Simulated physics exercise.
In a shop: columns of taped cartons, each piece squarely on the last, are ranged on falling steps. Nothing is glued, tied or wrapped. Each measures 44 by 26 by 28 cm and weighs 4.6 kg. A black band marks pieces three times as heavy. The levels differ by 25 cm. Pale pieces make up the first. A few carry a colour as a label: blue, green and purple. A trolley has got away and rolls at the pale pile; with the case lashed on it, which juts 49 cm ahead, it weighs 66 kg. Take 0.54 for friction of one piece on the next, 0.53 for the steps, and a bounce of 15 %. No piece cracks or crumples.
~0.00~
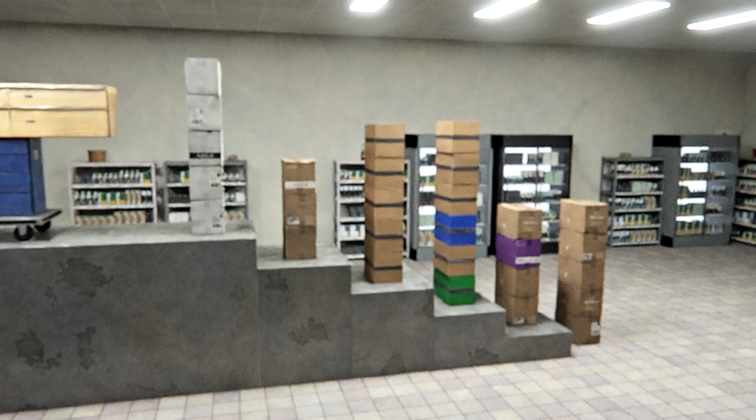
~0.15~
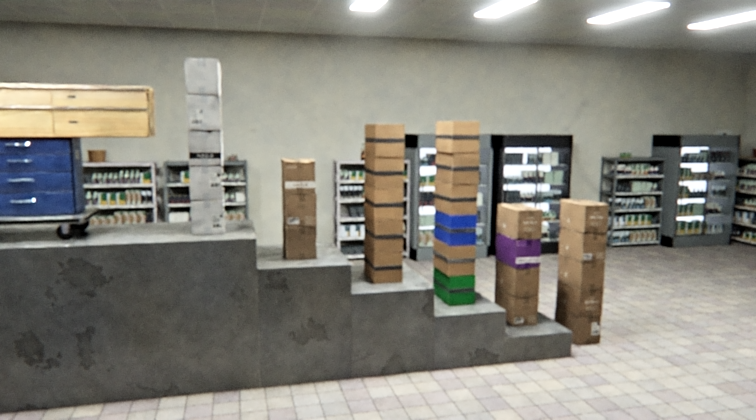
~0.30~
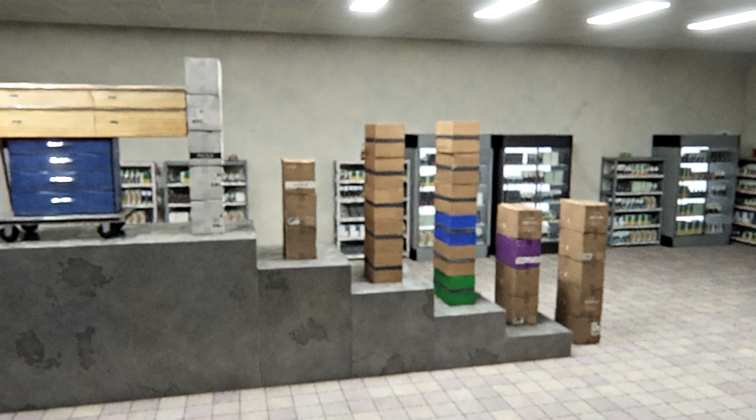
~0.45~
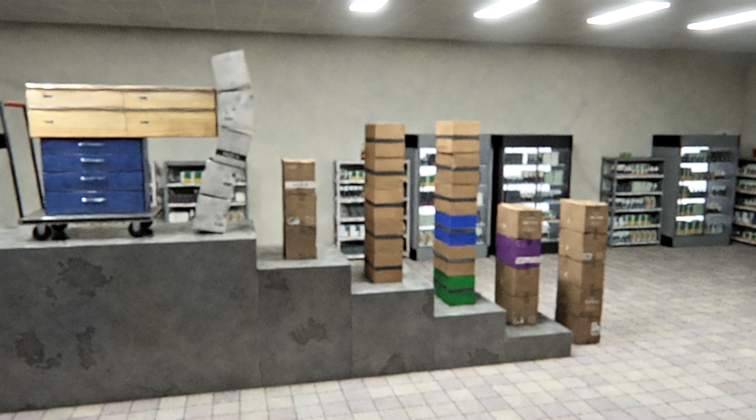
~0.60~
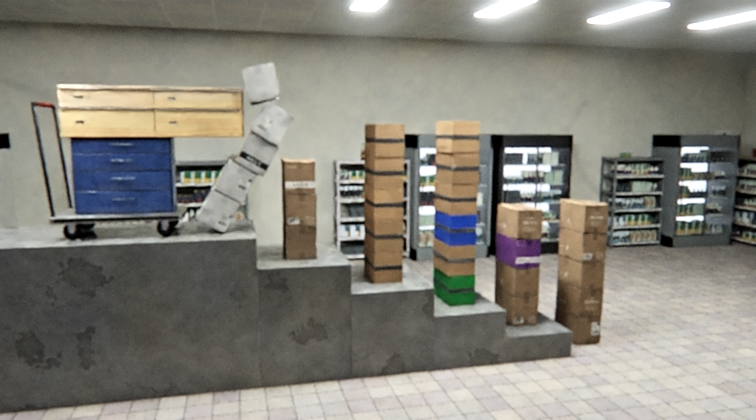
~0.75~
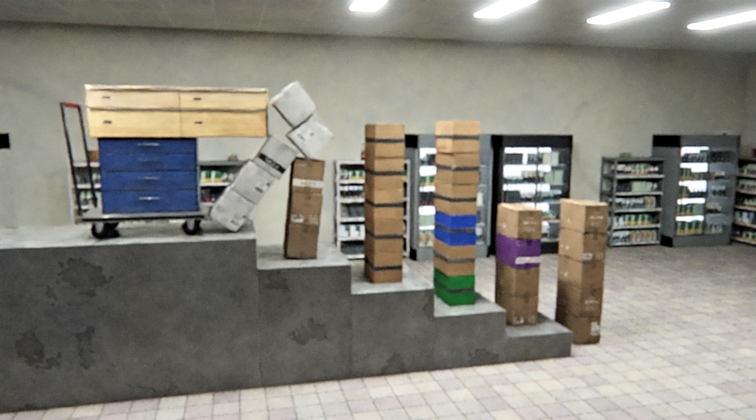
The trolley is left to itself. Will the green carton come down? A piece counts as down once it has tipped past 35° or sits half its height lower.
That carton remains up.
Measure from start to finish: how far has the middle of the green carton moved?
Some 0 cm.
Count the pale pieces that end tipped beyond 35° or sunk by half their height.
5 pale pieces.
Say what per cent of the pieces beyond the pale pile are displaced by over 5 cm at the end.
90 per cent.
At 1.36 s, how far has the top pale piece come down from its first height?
Some 50 cm lower.
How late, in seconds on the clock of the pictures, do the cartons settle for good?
At about 4.0 s.
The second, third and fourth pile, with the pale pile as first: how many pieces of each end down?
By pile: Second 3, third 5, fourth 4.
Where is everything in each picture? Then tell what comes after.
In the first picture (pixels give the middle of a visible side), load (99, 100) 57 cm short; green carton (462, 291); blue carton (463, 230); purple carton (529, 254); none of the others has stirred.
The second picture shows load (140, 101) 28 cm short; green carton (462, 291).
The third picture shows load (179, 102) just touching; green carton (462, 291).
The fourth picture shows load (209, 102) 23 cm in, top of the pale pile leaning 12°; green carton (462, 291); none of the others has stirred.
The fifth picture shows load (236, 102) 44 cm in, top of the pale pile leaning 13°; green carton (462, 291); none of the others has stirred.
The sixth picture shows load (261, 103) 63 cm in, top of the pale pile leaning 40°; green carton (462, 291); purple carton (529, 254); blue carton (463, 230); steepest lean 6°, the carton at (309, 176); movement in 3 of them.
After 1.36 s, 5 of the pale pile down; 3 of the 23 other cartons down; green carton unmoved.
After 2.44 s, 5 of the pale pile down; 12 of the 23 other cartons down; green carton unmoved; blue carton 70° from how it stood, 19 cm lower.
After 3.18 s, 5 of the pale pile down; 21 of the 23 other cartons down; green carton unmoved; blue carton upside down.
In the end (4.3 s), 5 of the pale pile down; 21 of the 23 other cartons down; green carton unmoved; blue carton on its side; purple carton on its side. From the last view, middles, green carton near (453, 284), blue carton near (497, 306).
